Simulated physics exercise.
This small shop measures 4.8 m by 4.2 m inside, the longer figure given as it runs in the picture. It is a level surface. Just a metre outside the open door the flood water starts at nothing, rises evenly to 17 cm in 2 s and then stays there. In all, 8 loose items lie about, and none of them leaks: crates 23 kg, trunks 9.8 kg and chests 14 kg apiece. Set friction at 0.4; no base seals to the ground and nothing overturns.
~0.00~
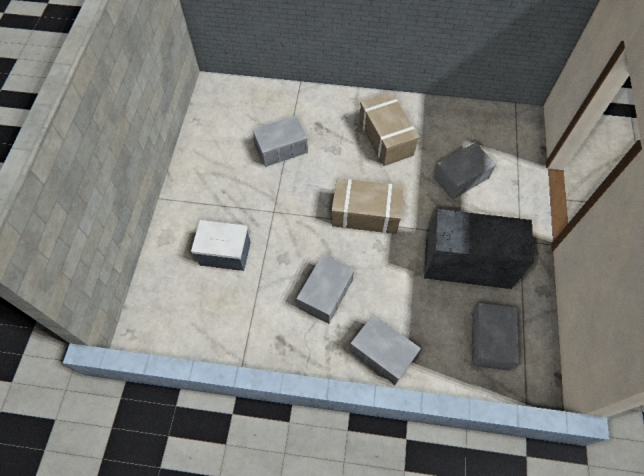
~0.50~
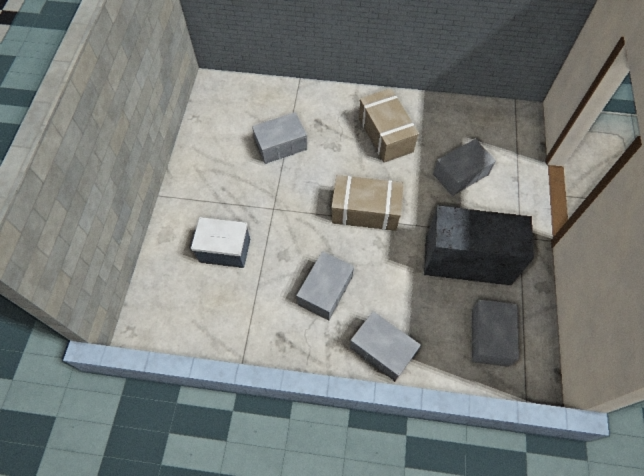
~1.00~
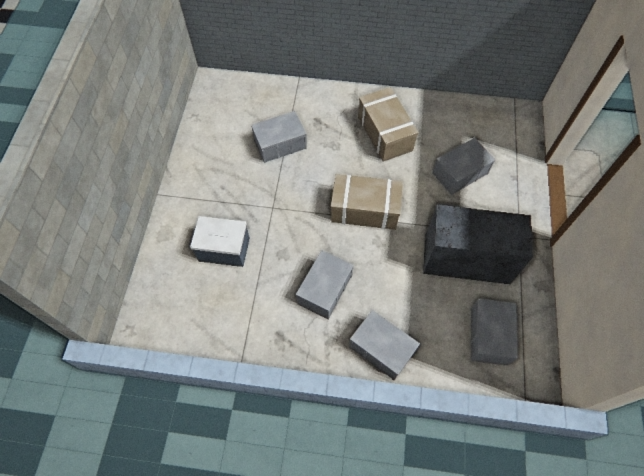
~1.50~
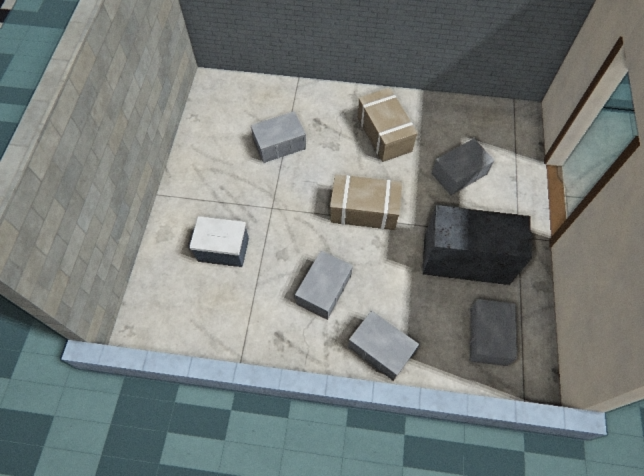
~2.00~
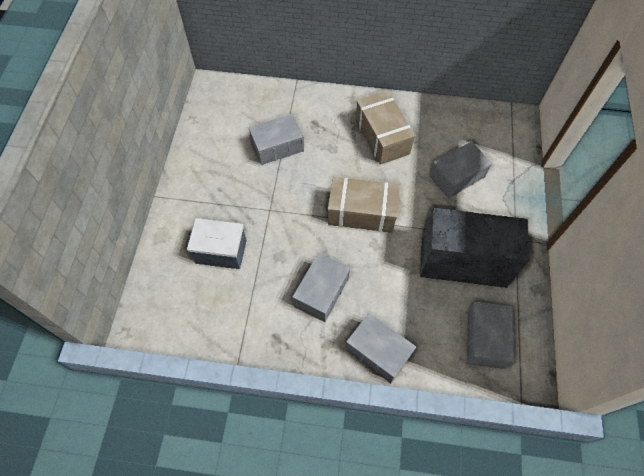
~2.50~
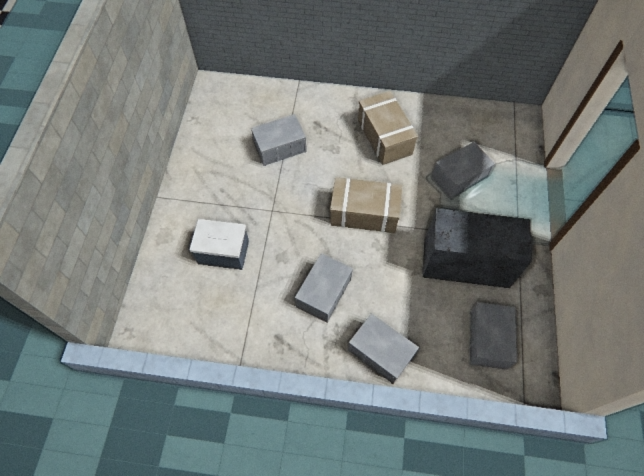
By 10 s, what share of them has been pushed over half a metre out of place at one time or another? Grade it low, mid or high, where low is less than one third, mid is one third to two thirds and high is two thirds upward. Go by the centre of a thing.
Grade: Mid.
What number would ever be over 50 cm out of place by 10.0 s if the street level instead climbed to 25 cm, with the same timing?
Then 5.
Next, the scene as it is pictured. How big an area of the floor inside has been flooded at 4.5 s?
Near 8.5 m2 in all.
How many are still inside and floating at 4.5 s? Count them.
The count is 0.
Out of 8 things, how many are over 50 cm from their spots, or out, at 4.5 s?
Count: 2.
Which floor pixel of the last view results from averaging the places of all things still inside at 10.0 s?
It works out to somewhere near (322, 233) on the floor.
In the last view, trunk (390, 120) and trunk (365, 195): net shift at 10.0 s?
Shifts: 80 cm / 250 cm.
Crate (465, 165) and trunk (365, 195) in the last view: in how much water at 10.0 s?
Some 6 cm at the first, some 6 cm at the second.
After 3.5 s 0 of 8 are over 50 cm from their spots; 0 afloat.
After 4.5 s 2 of 8 are over 50 cm from their spots; 0 afloat.
After 7.0 s 2 of 8 are over 50 cm from their spots; 2 afloat.
After 10.0 s 3 of 8 are over 50 cm from their spots, and 3 have been at some point; 2 afloat.
